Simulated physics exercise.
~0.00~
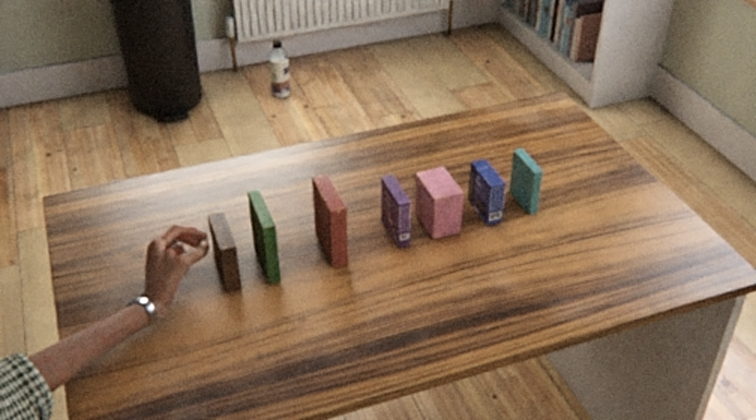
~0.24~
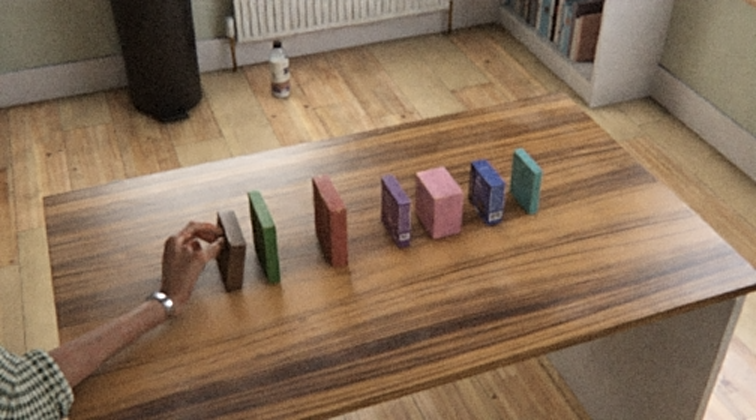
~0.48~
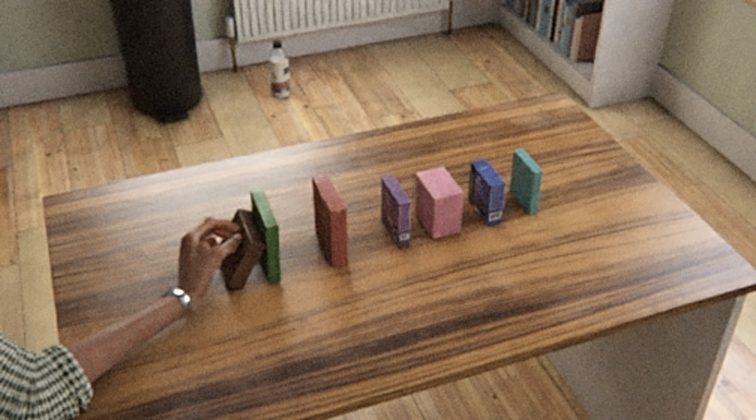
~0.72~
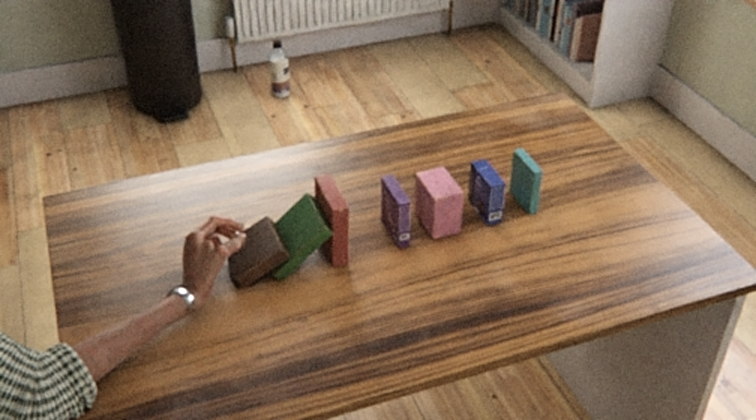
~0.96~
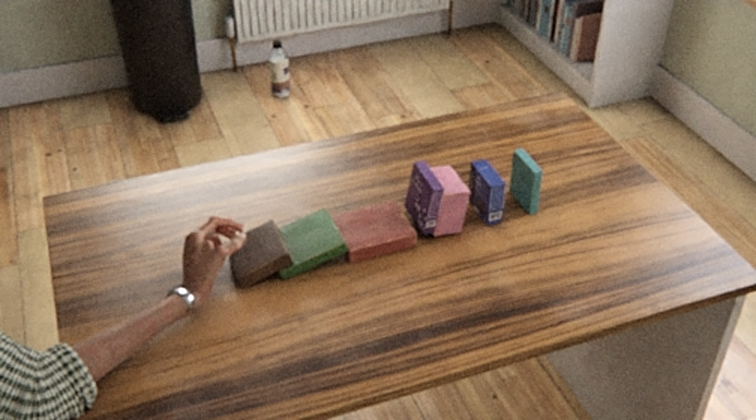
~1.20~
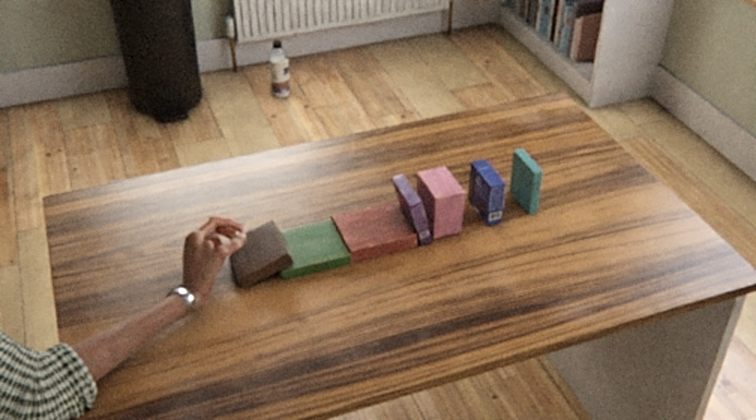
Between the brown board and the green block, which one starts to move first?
The brown board starts to move first, pushed by the hand, while the green block is still standing upright. The green block tips over only afterwards.
